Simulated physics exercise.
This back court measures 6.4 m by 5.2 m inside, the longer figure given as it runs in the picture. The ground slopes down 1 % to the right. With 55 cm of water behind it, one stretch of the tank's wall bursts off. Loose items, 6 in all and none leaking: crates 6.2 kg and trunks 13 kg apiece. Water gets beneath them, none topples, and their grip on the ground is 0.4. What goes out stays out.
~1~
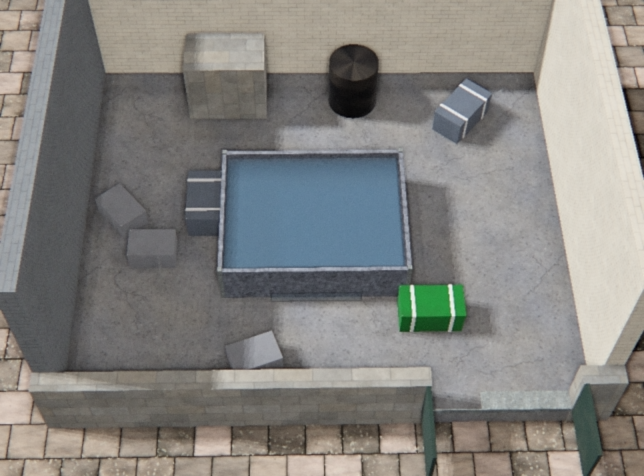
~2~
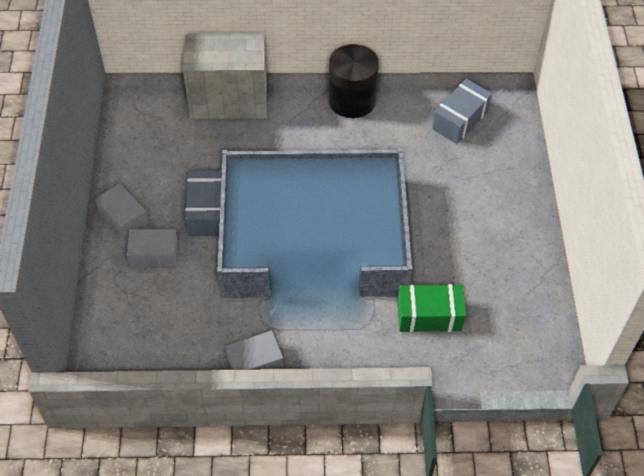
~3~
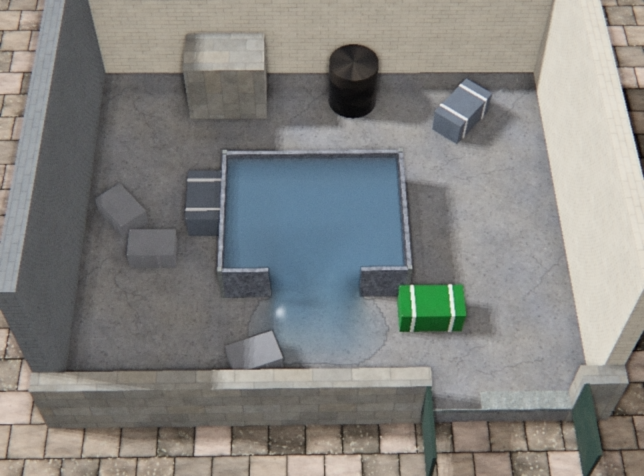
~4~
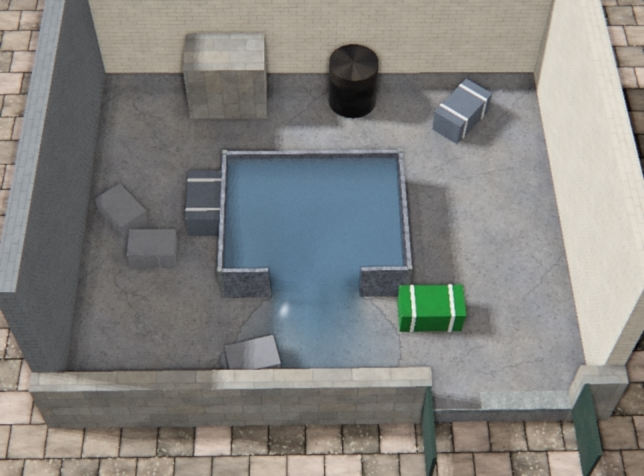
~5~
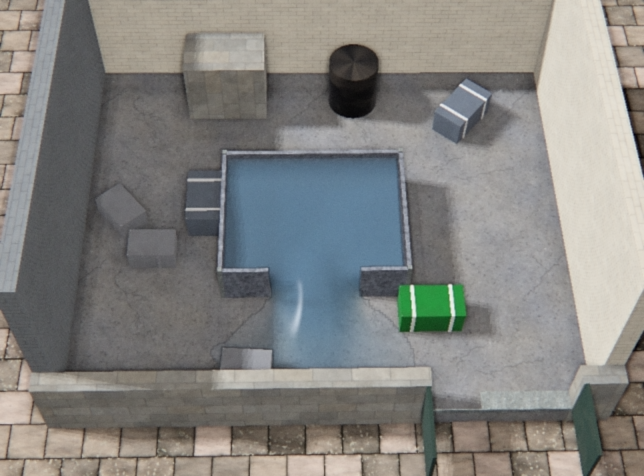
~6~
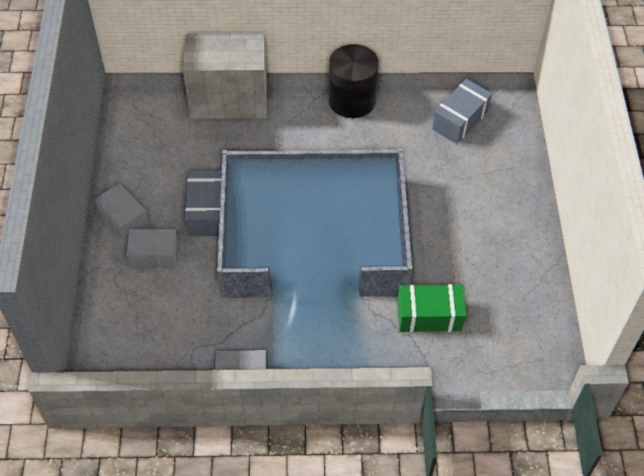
Water pours through a gap in the tank's front wall and shifts a grey crate.
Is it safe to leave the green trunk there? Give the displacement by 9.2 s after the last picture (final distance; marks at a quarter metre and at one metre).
Green trunk slides a little.
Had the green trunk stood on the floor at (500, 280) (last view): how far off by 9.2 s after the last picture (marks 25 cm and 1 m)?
It ends far away.
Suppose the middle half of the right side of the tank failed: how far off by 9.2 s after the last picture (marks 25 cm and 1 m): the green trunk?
Then the green trunk stays put.
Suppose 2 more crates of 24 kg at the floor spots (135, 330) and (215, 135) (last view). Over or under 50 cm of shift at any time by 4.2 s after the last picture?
In turn: Past it, less.
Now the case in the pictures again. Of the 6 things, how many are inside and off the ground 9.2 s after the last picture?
I count 5.
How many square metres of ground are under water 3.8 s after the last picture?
Roughly 25 m2.
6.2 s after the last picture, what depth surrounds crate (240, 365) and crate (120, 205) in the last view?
Roughly 6 and 3 cm.
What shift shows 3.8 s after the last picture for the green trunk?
Roughly 50 cm by then.
Then, 1.2 s after the last picture the green trunk is near (432, 296), 0.1 m from its start, aground; 0 of 6 are out; 0 afloat.
Then, 3.8 s after the last picture the green trunk is near (435, 264), 0.5 m from its start, aground; 0 of 6 are out; 2 afloat.
Then, 6.2 s after the last picture the green trunk is near (435, 264), 0.5 m from its start, aground; 0 of 6 are out; 3 afloat.
Then, 9.2 s after the last picture the green trunk is near (435, 264), 0.5 m from its start, aground; 0 of 6 are out; 5 afloat.
